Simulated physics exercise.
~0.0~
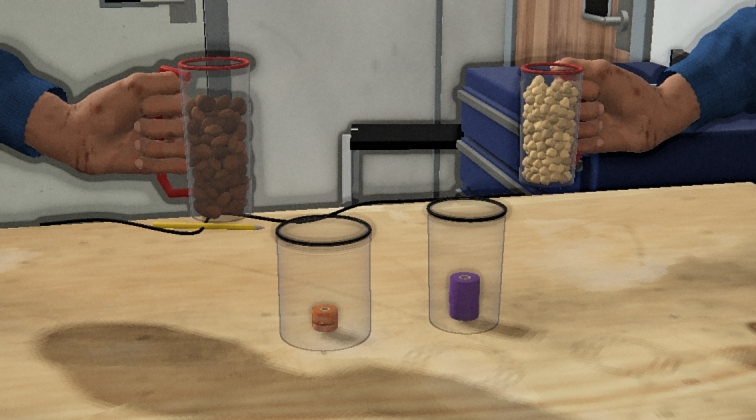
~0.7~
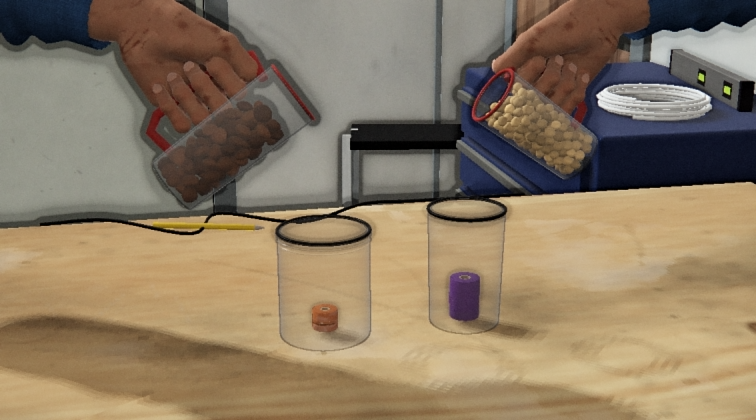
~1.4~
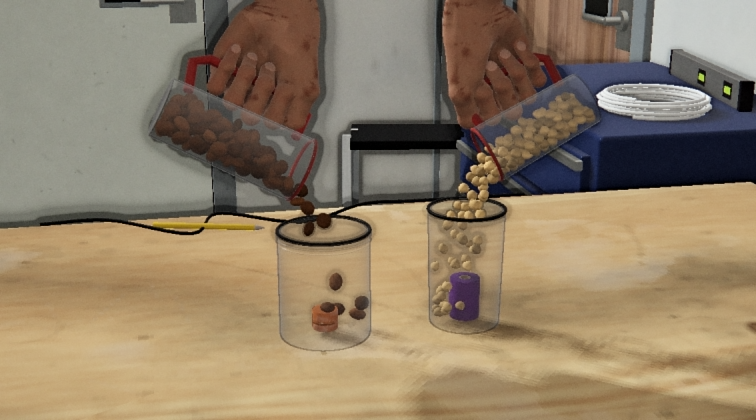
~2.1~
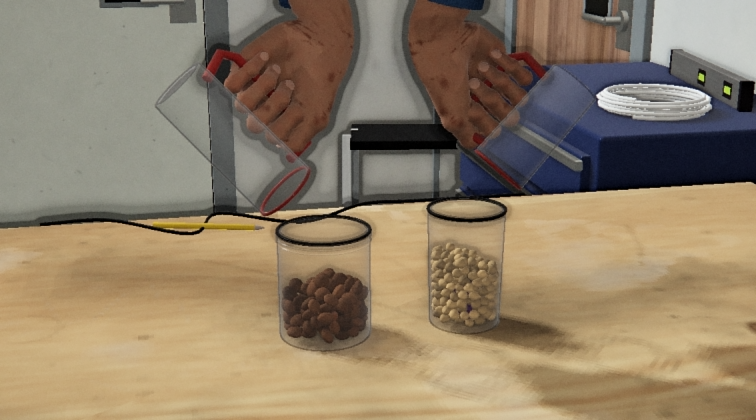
Two hands tipping cups of brown nuts and pale pieces into clear containers, burying the small orange and purple objects inside.
